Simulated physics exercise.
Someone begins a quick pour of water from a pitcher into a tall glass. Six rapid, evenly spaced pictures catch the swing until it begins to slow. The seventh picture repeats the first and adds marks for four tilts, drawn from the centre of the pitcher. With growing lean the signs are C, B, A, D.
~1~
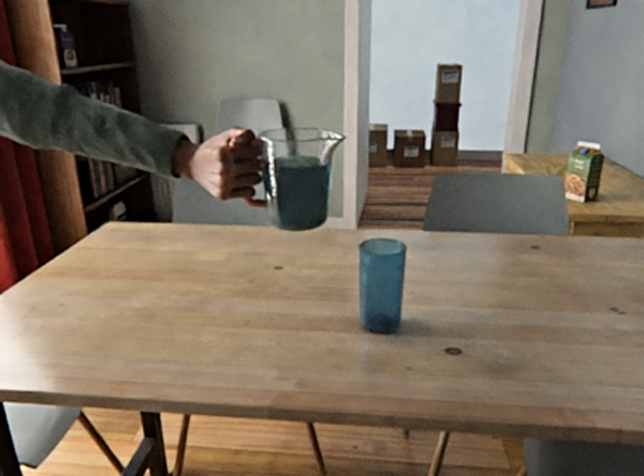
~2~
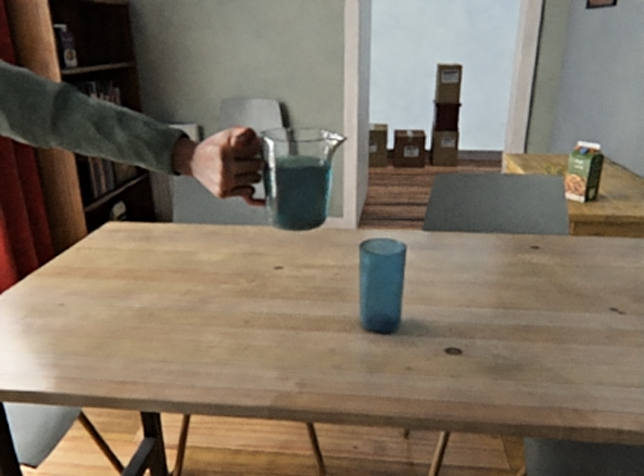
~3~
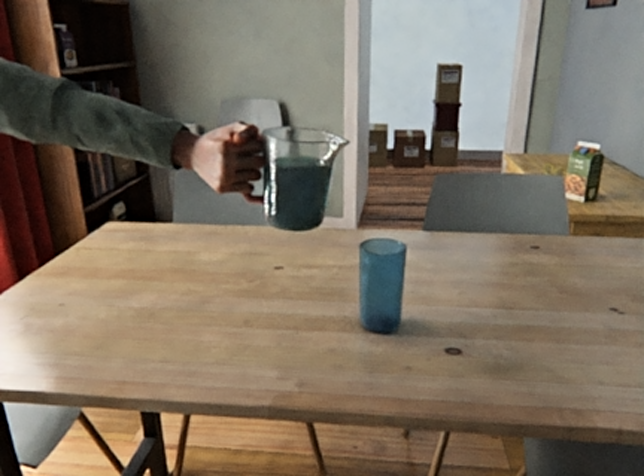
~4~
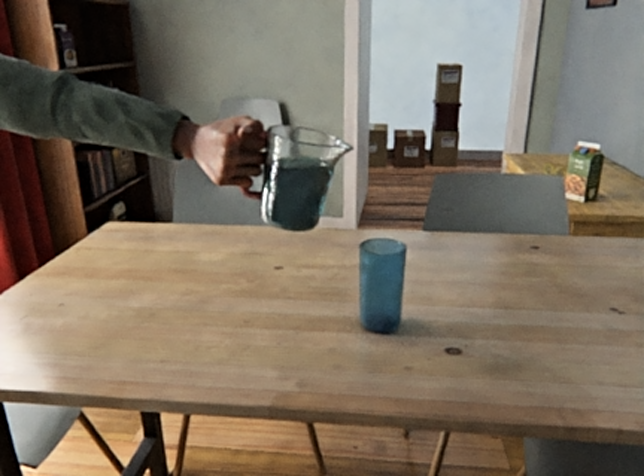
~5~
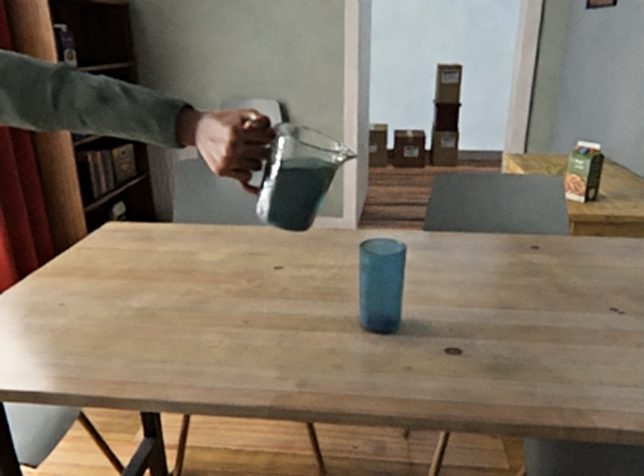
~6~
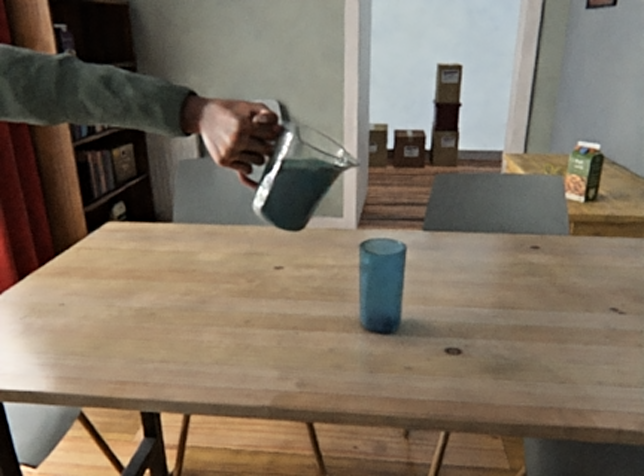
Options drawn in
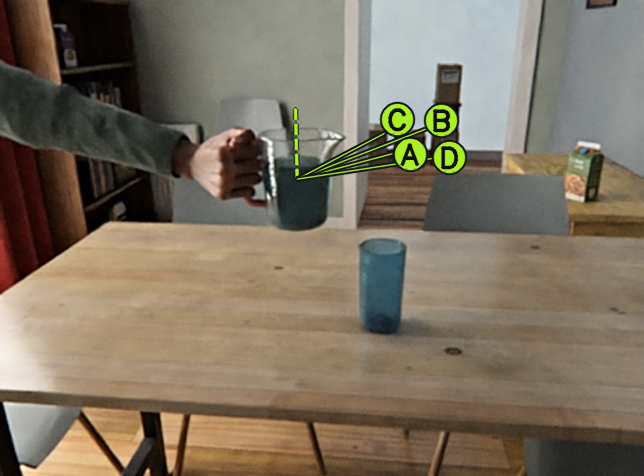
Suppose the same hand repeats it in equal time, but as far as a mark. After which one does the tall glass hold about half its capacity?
Line C.
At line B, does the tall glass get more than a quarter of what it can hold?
Yes, clearly.
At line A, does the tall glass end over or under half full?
Over.
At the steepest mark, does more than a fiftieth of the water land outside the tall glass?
Yes.
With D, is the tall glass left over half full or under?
Over half.
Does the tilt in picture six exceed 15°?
Yes.
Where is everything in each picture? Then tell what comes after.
In the first picture, upright, lip at (345, 137); rim of the tall glass round (383, 246); nothing has left yet.
In the second picture, upright, lip at (346, 138); nothing has left yet.
In the third picture, tipped about 5°, lip at (349, 142); nothing has left yet.
In the fourth picture, tipped about 12°, lip at (353, 148); nothing has left yet.
In the fifth picture, tipped about 19°, lip at (356, 156); nothing has left yet.
In the sixth picture, tipped about 27°, lip at (359, 165); nothing has left yet.
In lime, A at (392, 153); B at (425, 129); C at (384, 133); D at (432, 158).
With A, the tall glass ends with about 85 % of what it can hold.
With B, the tall glass ends with about 67 % of what it can hold.
With C, the tall glass ends with about 48 % of what it can hold.
With D, the tall glass ends with about 93 % of what it can hold; 8 % of the water is spilt.
